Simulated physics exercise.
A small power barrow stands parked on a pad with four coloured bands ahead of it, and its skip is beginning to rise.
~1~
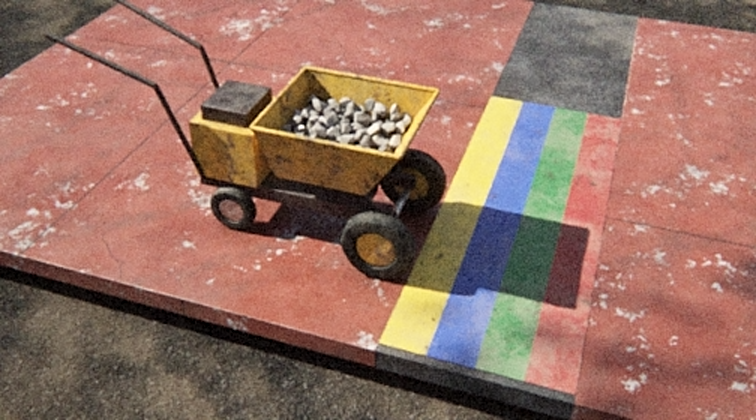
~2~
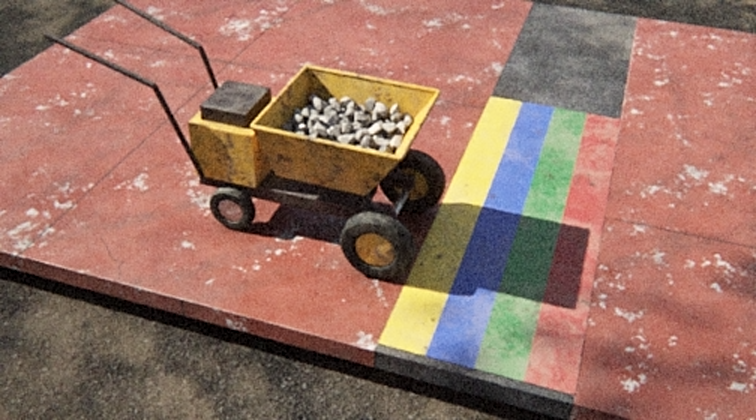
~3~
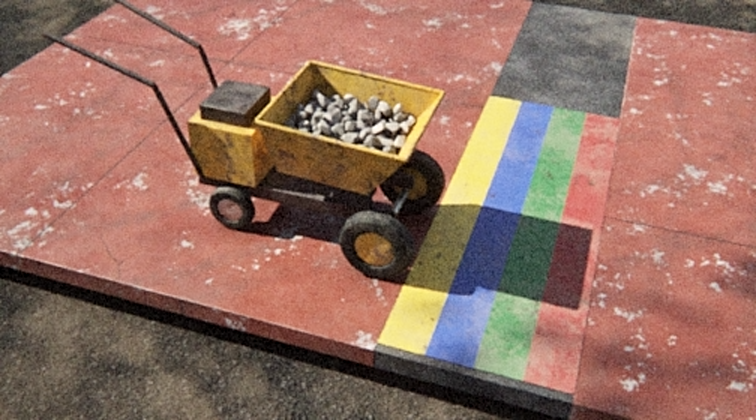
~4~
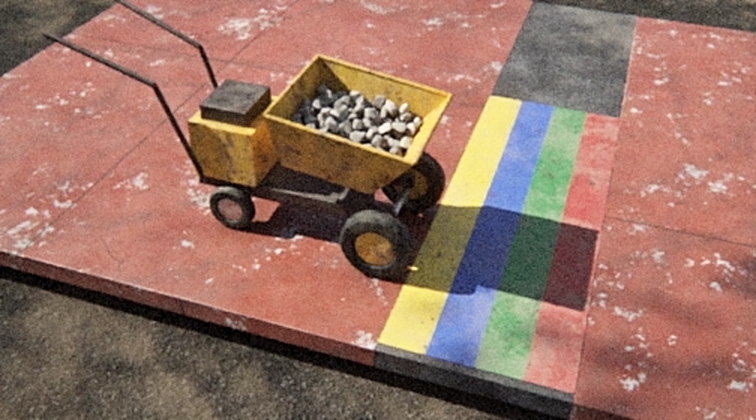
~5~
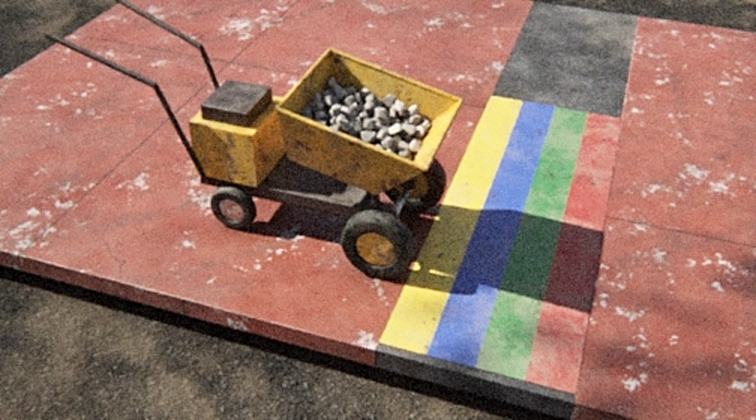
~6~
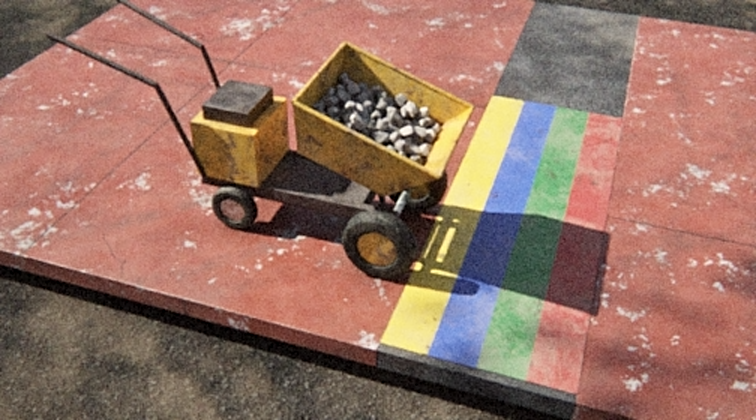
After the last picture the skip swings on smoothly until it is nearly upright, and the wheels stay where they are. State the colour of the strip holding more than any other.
It is green.
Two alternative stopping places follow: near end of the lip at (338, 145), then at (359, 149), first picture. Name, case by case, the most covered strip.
To begin with the strip in blue, and after that the blue strip.
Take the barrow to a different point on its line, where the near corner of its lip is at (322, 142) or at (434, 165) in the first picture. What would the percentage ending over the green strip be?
Well, you'd get roughly 10 per cent from the first place and roughly 30 per cent from the second.
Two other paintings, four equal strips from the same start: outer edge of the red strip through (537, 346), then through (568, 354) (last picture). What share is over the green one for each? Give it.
Close to 30 percent, and close to 40 percent.
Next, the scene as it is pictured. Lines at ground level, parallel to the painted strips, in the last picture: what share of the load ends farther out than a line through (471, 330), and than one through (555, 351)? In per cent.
90 % and 20 %.
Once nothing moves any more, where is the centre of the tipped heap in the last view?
Around (534, 264).
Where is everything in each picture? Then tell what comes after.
Lip of the skip (400, 158), level; top of the load (338, 133), broken stones; yellow strip (418, 312); blue strip (463, 324); green strip (510, 336); red strip (558, 348), in the first frame.
Lip of the skip (401, 159), level; top of the load (339, 133), in the second frame.
Lip of the skip (406, 160), tipped barely; top of the load (336, 132), in the third frame.
Lip of the skip (414, 164), tipped a little; top of the load (337, 117), in the fourth frame.
Lip of the skip (426, 169), tipped a little; top of the load (338, 118), in the fifth frame.
Lip of the skip (439, 177), tipped clearly; top of the load (337, 118); yellow strip (419, 312); blue strip (464, 323); green strip (511, 335); red strip (559, 347), in the sixth frame.
Just after the last frame, skip tipped steeply; every one in the skip.
A moment on, skip tipped right over; almost all in the skip; just a few over the blue strip; about a tenth over the green strip; just a few falling.
Further on, skip tipped right over; roughly a quarter in the skip; just a few over the blue strip; roughly a third over the green strip; roughly a quarter over the red strip; about a tenth off the paint.
When it is over, skip tipped right over; just a few in the skip; not one over the yellow strip; roughly a quarter over the blue strip; roughly half over the green strip; roughly a quarter over the red strip; about a tenth off the paint.
